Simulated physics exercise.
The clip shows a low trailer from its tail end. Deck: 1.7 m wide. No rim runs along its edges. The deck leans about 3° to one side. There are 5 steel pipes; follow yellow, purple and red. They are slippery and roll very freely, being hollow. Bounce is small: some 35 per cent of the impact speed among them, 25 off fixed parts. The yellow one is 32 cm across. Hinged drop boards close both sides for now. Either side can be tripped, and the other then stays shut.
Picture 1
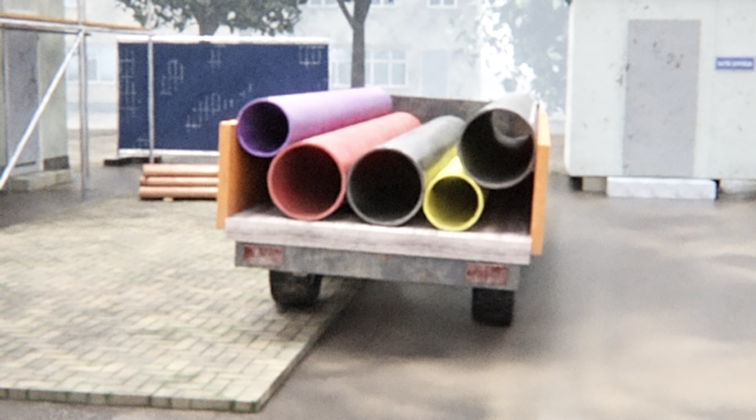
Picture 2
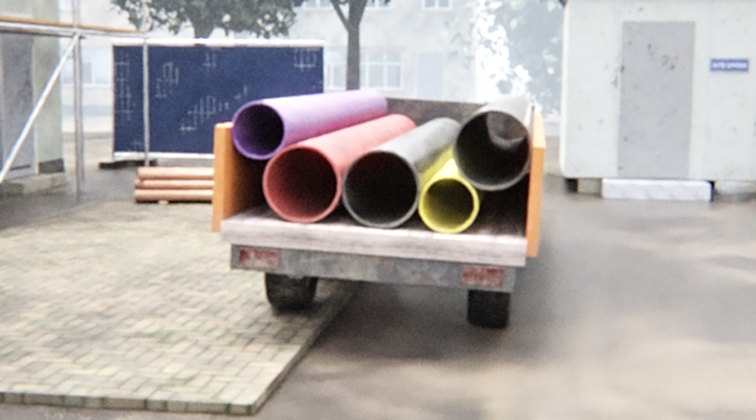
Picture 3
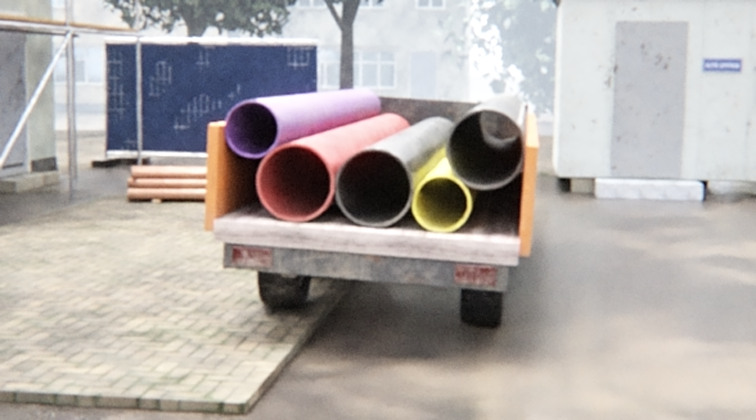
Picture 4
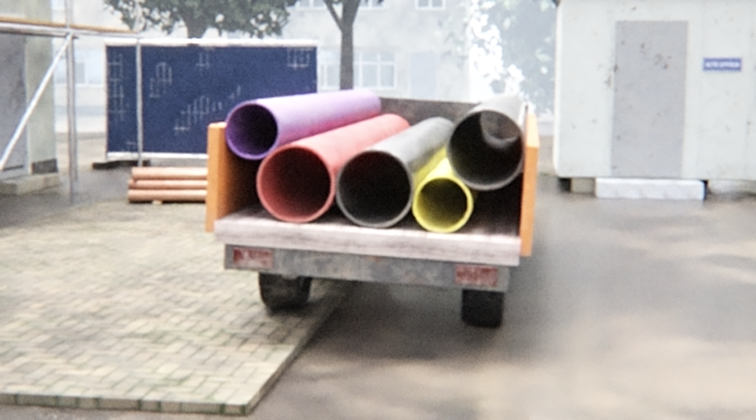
The clip opens on the tail end of a low trailer carrying five hollow pipes, one purple, one red, one yellow and two dark, between orange side boards. The view shifts very slightly, nudging everything a little to the left, then settles, while the pipes stay still on the deck.
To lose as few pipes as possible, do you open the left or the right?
The left-hand side.
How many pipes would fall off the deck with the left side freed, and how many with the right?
With the left 1, with the right 5.
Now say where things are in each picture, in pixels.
Yellow (453, 203), purple (264, 128), red (307, 181); the deck slopes 3° down to the right; 3 of the 5 make up the bottom layer; at rest, in the first picture.
Yellow (448, 205), purple (259, 130), red (303, 184); rims, left none, right none; all still, in the second picture.
Yellow (441, 204), purple (253, 129), red (296, 182); side tops at (214, 132) and (532, 153); nothing moves, in the third picture.
Yellow (442, 204), purple (253, 130), red (296, 183); all still, in the fourth picture.
If it is the left, after 0.6 s, yellow is on the deck, 45 cm from the right edge; purple is dropping off the left side; red is on the deck, 40 cm from the left edge; 1 gone from the deck.
If it is the left, in the end, yellow is on the deck, 45 cm from the right edge; purple is on the ground to the left; red is on the deck, 40 cm from the left edge; 1 gone from the deck.
If it is the right, after 2.6 s, yellow is on the ground to the right; purple is on the deck, 30 cm from the left edge, rolling right; red is on the deck, 55 cm from the right edge, rolling right; 2 gone from the deck.
If it is the right, in the end, yellow is down on the right; purple is on the ground to the right; red is on the ground to the right; 5 gone from the deck.
